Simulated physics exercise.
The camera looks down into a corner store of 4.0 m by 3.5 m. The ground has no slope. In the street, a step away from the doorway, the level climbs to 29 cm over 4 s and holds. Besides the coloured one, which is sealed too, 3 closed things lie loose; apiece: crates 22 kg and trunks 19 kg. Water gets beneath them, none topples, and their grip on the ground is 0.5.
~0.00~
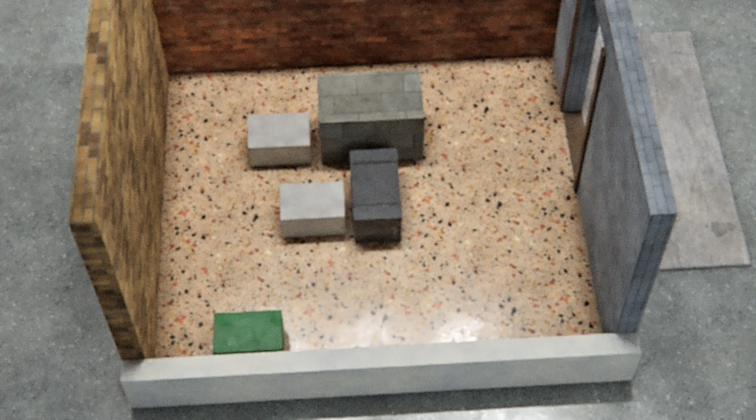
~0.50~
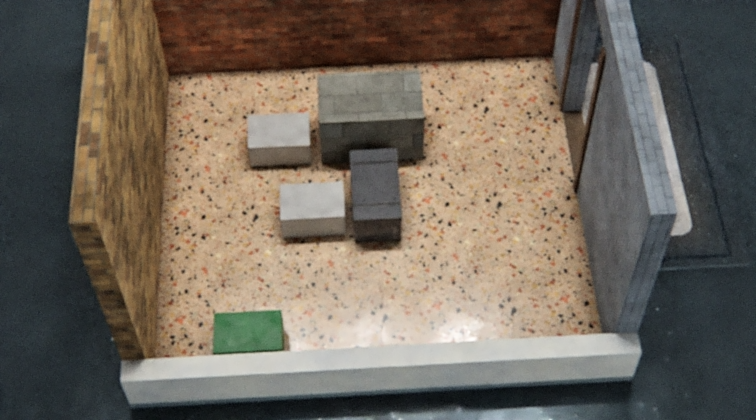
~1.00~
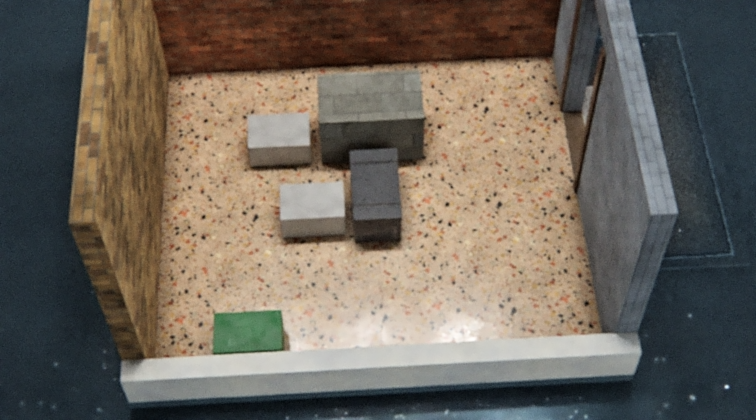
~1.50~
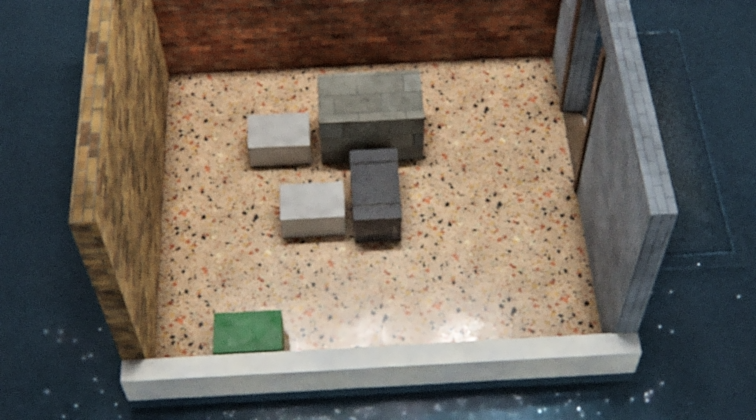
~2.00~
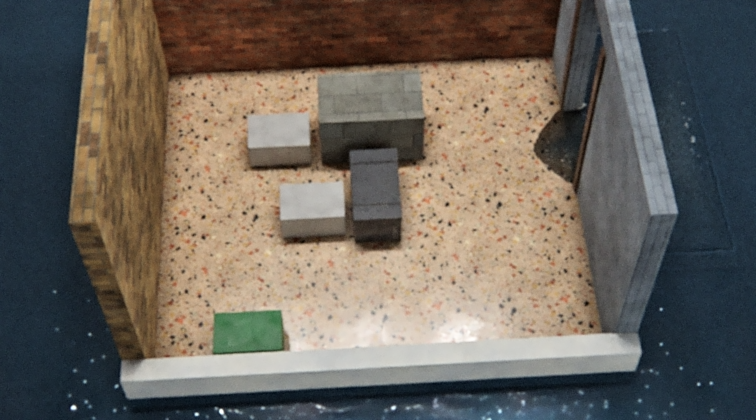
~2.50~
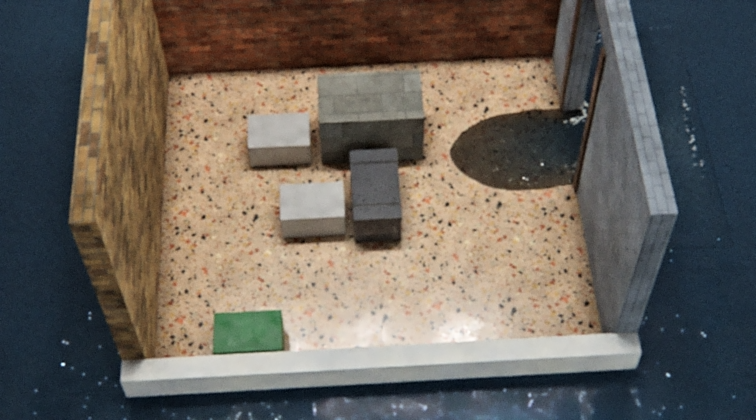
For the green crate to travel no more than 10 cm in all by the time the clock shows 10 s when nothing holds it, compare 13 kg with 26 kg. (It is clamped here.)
For it, neither weight holds it.
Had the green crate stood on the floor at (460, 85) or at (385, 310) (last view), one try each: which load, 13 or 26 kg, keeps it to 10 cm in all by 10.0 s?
In turn: Neither is enough; neither holds.
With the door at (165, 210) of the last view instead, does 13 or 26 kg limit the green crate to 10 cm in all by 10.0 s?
Then only the larger load is enough.
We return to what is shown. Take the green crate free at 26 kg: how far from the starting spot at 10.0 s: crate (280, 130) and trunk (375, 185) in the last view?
In turn: 30 cm, 40 cm.
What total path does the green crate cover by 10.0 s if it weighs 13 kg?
Some 200 cm in all.
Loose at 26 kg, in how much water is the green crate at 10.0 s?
Roughly 18 cm.
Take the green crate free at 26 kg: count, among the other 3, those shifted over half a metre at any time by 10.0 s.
That makes 0.
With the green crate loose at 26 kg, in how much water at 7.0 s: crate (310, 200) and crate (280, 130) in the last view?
About 4 and 4 cm.
After 3.5 s the green crate would be 0 cm from its start with 13 kg and 0 cm from its start with 26 kg; 0 cm of water round it then.
After 4.5 s the green crate would be 0 cm from its start with 13 kg and 0 cm from its start with 26 kg; 0 cm of water round it then.
After 7.0 s the green crate would be 59 cm from its start with 13 kg and 7 cm from its start with 26 kg; 6 cm of water round it then.
After 10.0 s the green crate would be 87 cm from its start with 13 kg and 53 cm from its start with 26 kg; 18 cm of water round it then.
